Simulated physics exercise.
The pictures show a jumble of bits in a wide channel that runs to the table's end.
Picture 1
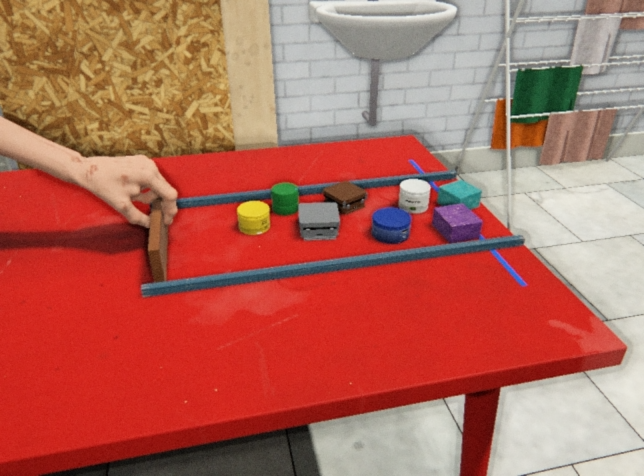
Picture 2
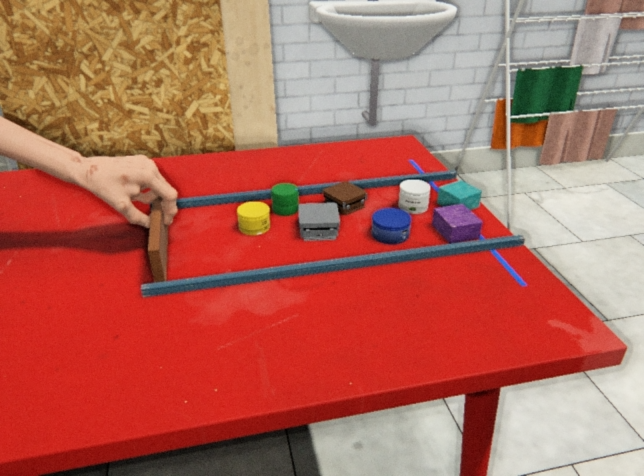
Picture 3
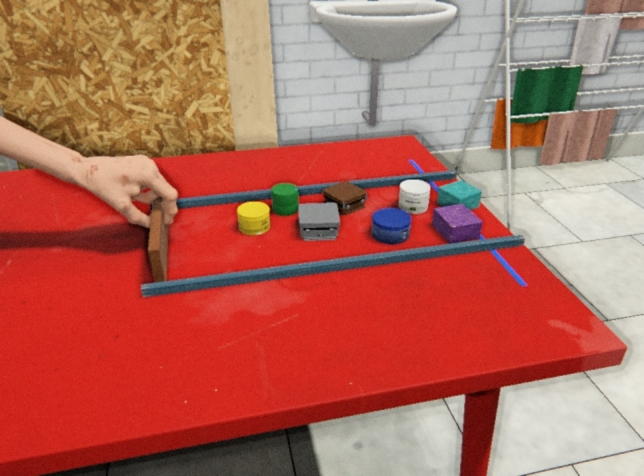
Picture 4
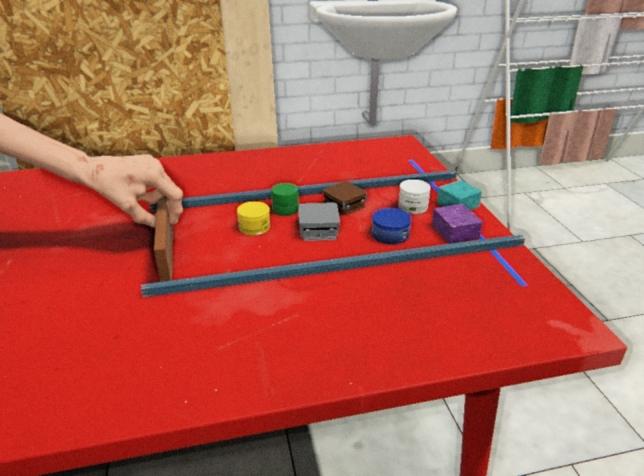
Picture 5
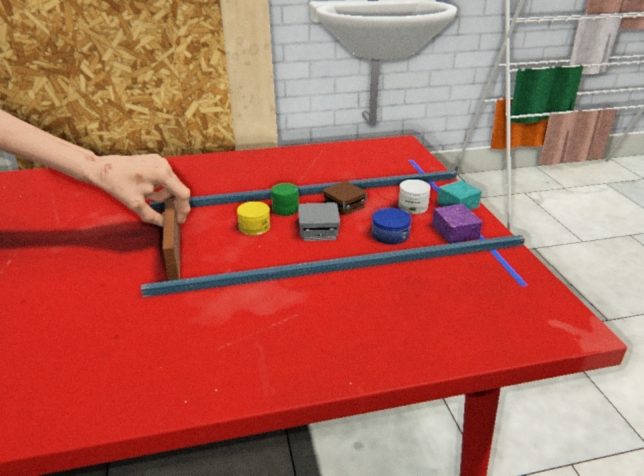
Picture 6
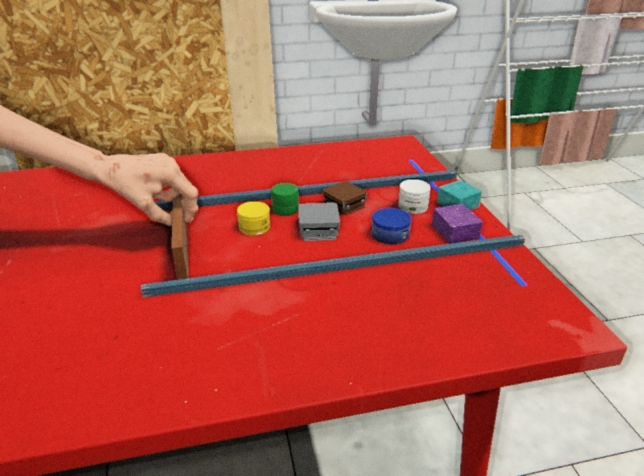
A hand holding a brown board upright between two rails on a red table stays nearly still, then slides it slightly right toward a group of colourful tubs and blocks, which remain in place without being touched.
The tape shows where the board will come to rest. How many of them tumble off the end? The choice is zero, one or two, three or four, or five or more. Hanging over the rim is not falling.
As it turns out, the number that fall off is three or four.
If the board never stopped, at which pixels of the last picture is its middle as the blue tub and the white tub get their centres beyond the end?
Near (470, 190) and (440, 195).
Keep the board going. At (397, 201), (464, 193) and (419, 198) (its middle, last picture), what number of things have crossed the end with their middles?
In that order 0, 4 and 1.
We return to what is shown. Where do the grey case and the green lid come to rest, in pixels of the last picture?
The grey case at (482, 206), the green lid at (448, 177).
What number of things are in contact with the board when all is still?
In contact: 4.
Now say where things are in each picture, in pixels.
Turquoise block (459, 197); purple block (457, 223); white tub (414, 197); board (160, 227); tape (456, 210), in the first picture.
Purple block (456, 223); green lid (285, 199), in the second picture.
White tub (414, 197); yellow tub (254, 218), in the third picture.
Turquoise block (459, 197); blue tub (391, 226), in the fourth picture.
Purple block (456, 223); brown case (345, 199), in the fifth picture.
Turquoise block (459, 197); purple block (456, 223); white tub (414, 197); board (180, 225); tape (456, 210), in the sixth picture.
Soon after, none off yet; turquoise block at rest near (459, 197); purple block at rest near (456, 223); white tub at rest near (414, 197).
At rest, the number that fall off is three or four; fallen, brown case, white tub, purple block and turquoise block.
